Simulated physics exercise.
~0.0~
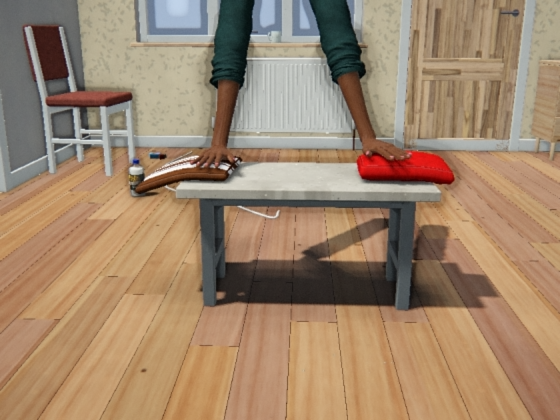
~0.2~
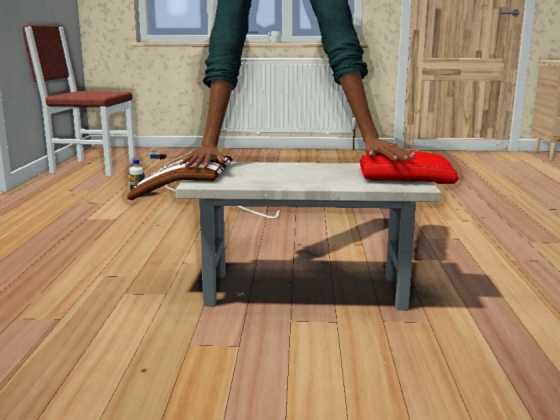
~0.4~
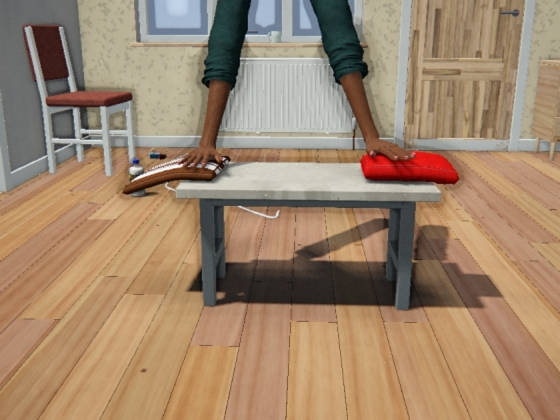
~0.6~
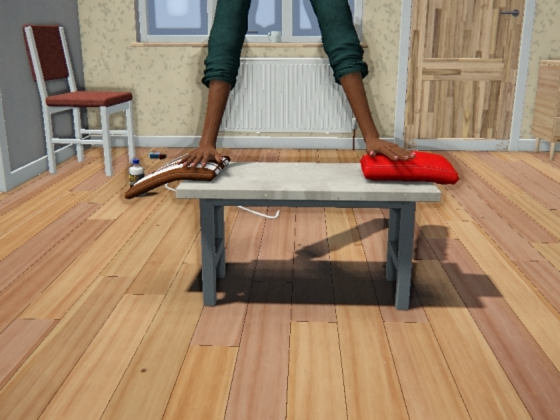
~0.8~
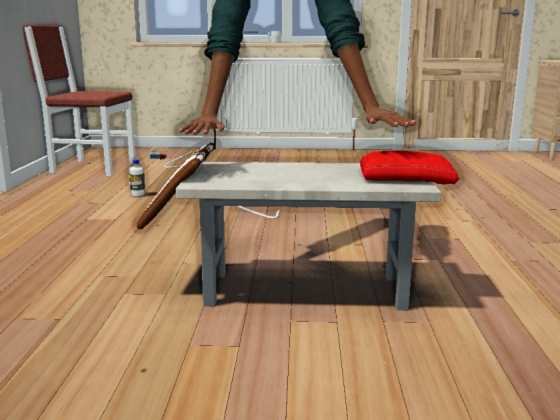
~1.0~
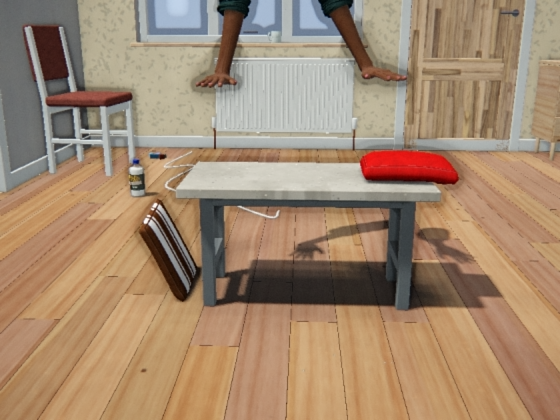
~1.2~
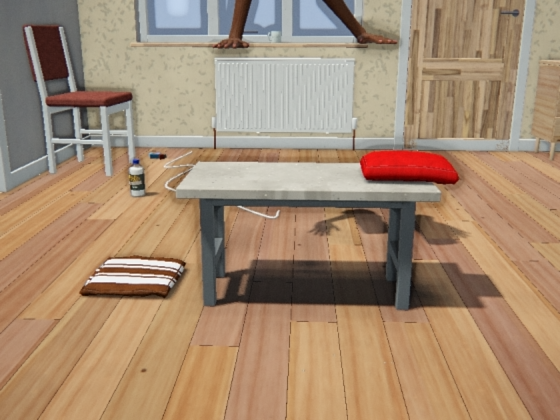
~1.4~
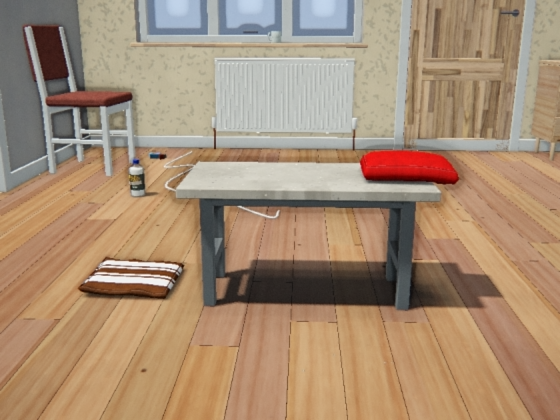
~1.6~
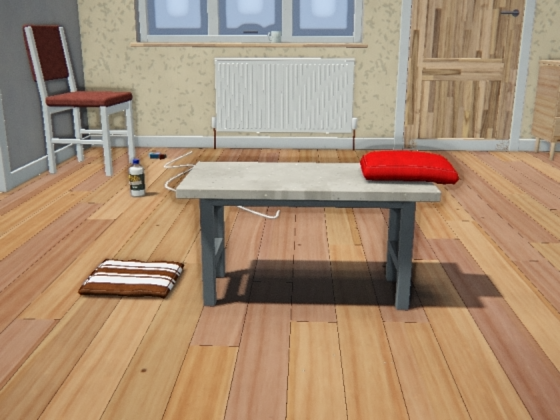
In the video, two hands rest on a brown striped seat pad at the left end of a low table and a red soft bag at the right, then let go and withdraw. The pad tips off the end and lies on the floor, while the bag stays on top.
